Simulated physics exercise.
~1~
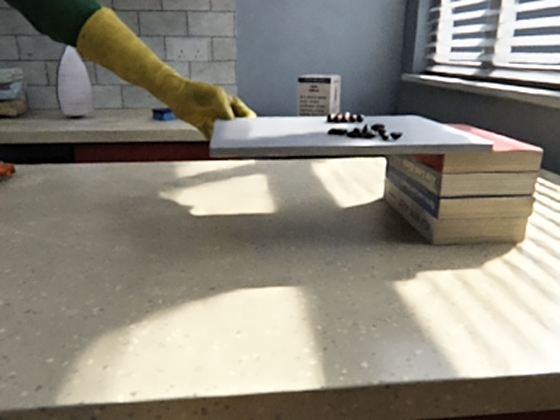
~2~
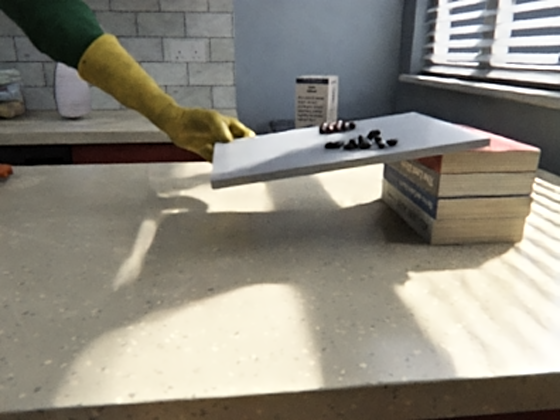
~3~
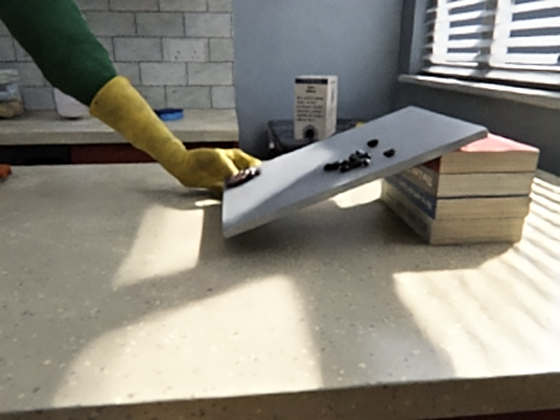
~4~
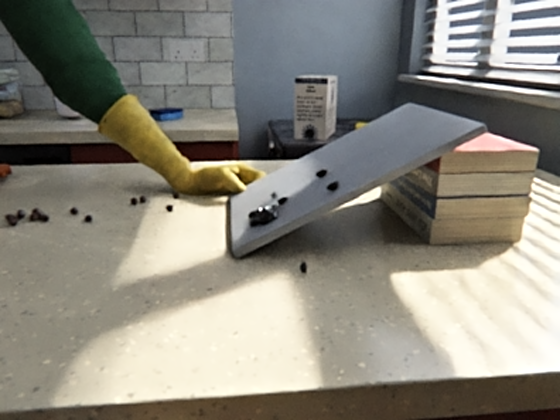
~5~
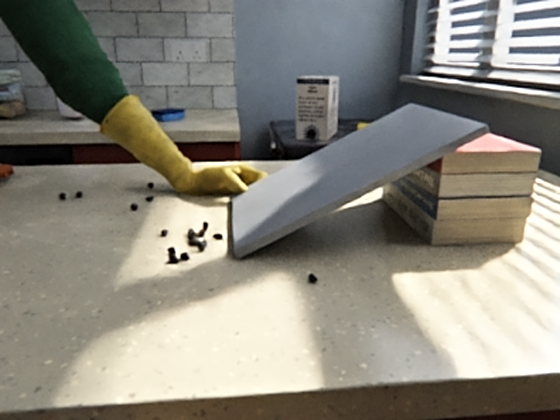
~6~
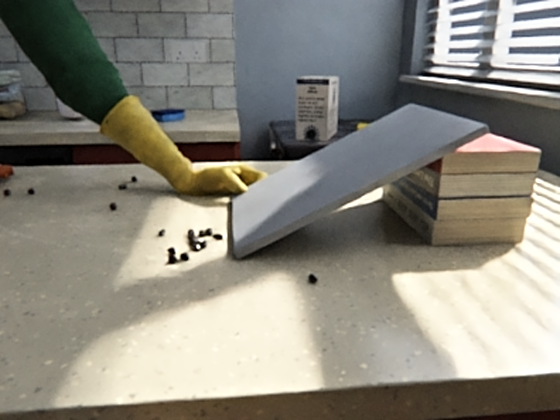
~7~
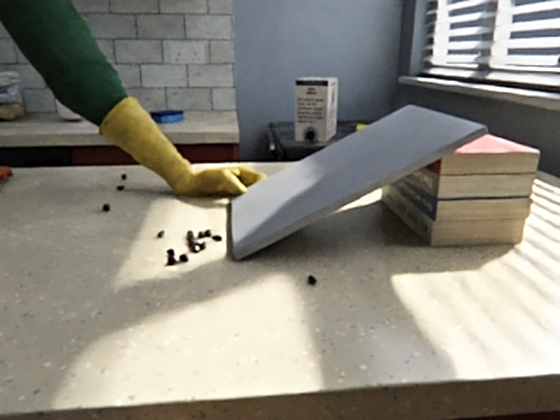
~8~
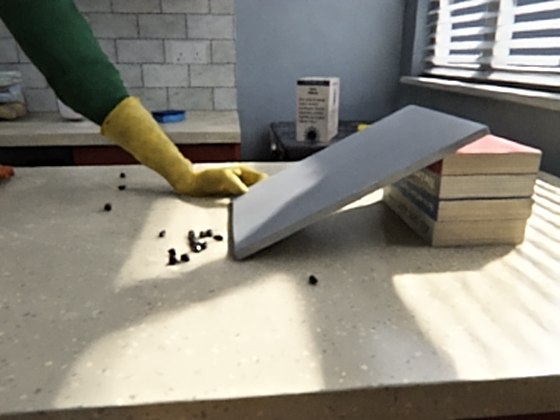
On a pale speckled counter in a sunlit kitchen, seen from the front by a slightly swaying camera, a grey board rests with its right end on a stack of books near a blind-covered window. Two small batches of dark bits sit on it. A yellow-gloved hand in a green sleeve lowers the left end to the counter and holds it there. The far batch slides off first and scatters leftward, followed by the near batch, which mostly stops at the board's foot. The far bits travel farther, most leaving the counter, and a few lie still at left.
